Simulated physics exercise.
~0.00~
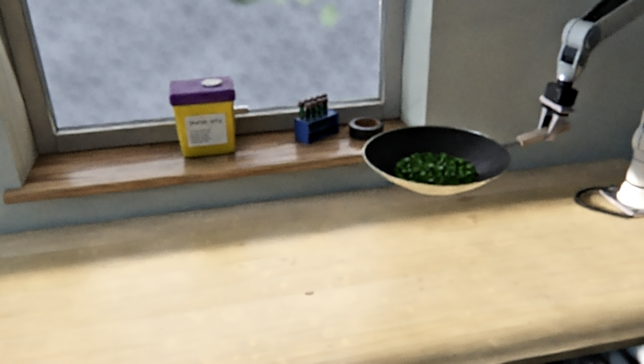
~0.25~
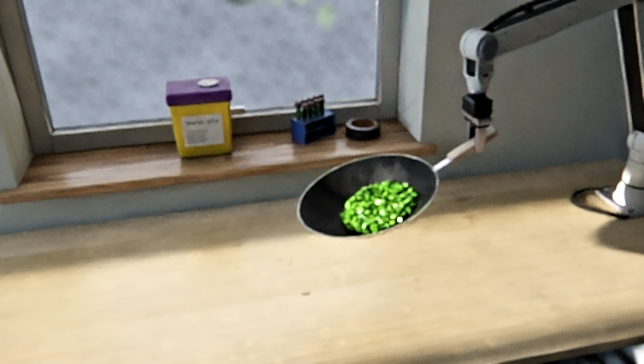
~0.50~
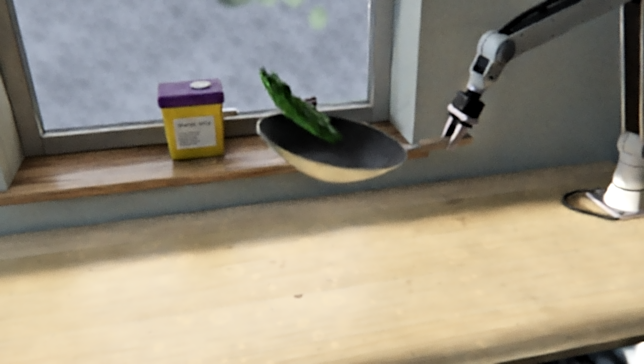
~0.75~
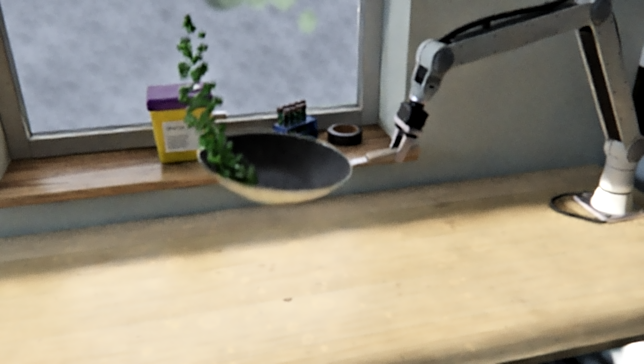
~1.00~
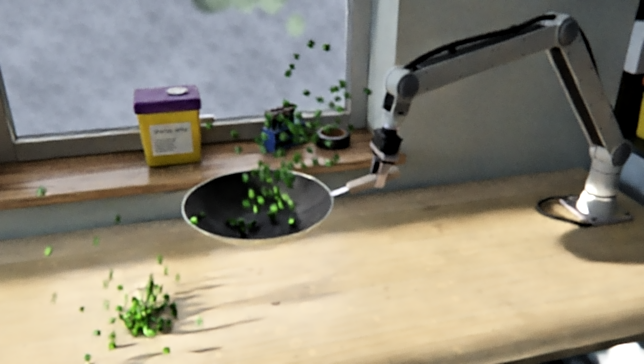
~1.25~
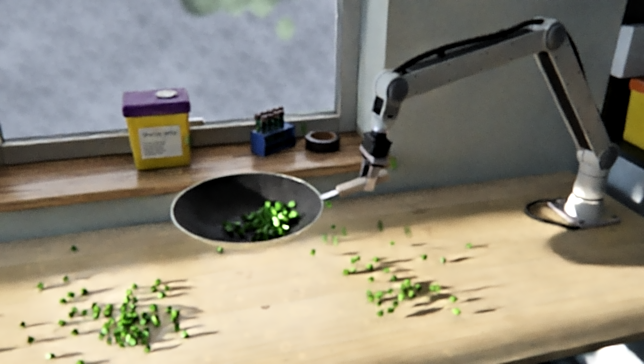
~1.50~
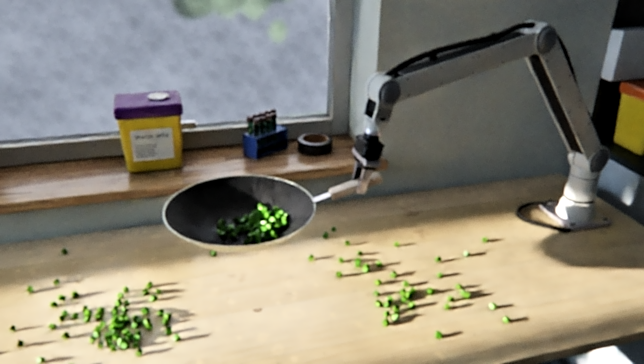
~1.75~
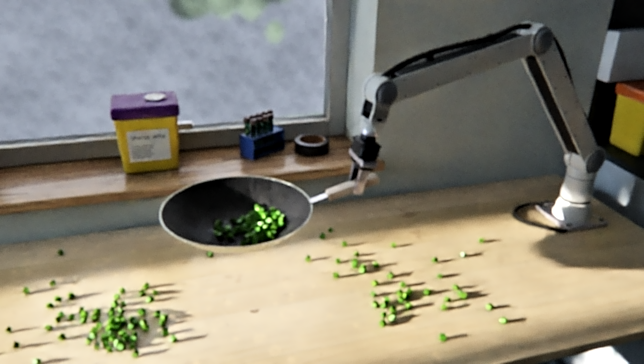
Green vegetable dice flying from a wok tossed by a robot arm, most scattering over the wooden worktop, some staying in the pan.
